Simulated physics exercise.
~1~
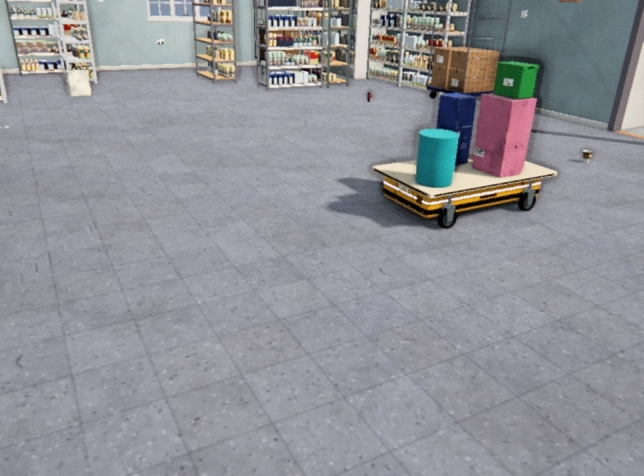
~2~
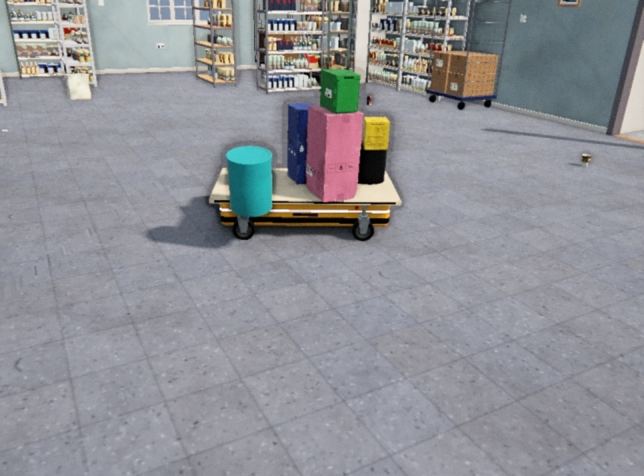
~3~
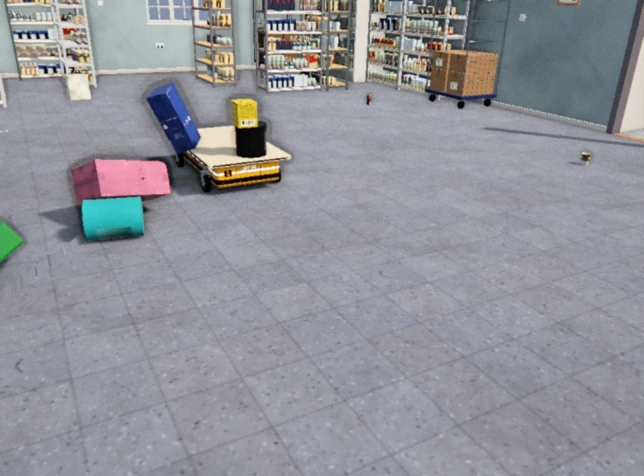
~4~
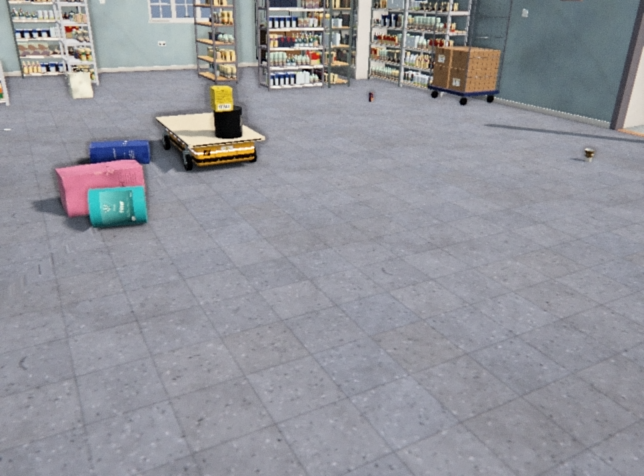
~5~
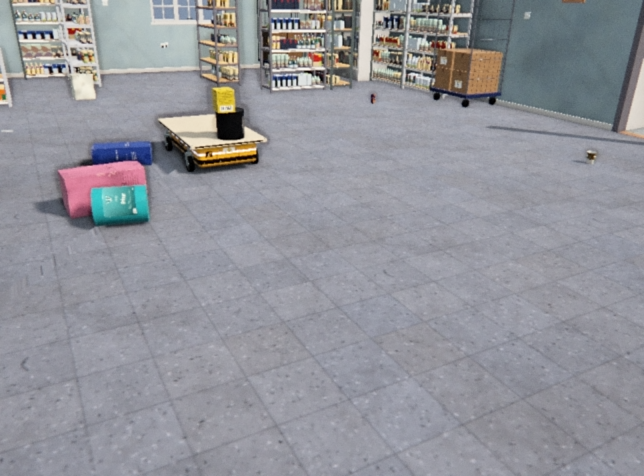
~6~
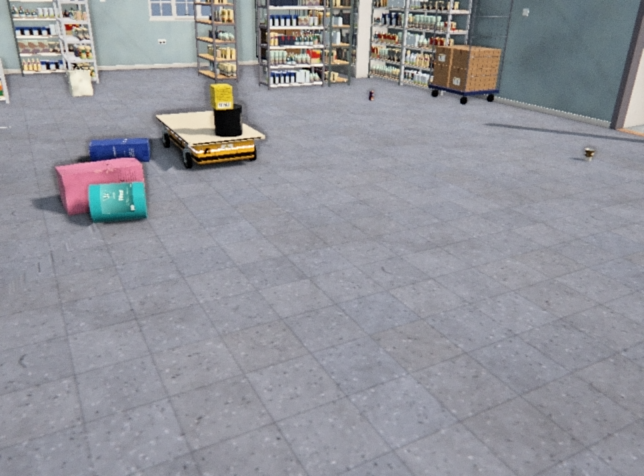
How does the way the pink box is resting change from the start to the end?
At the start the pink box stands upright on the cart, and at the end it lies on its side on the floor.
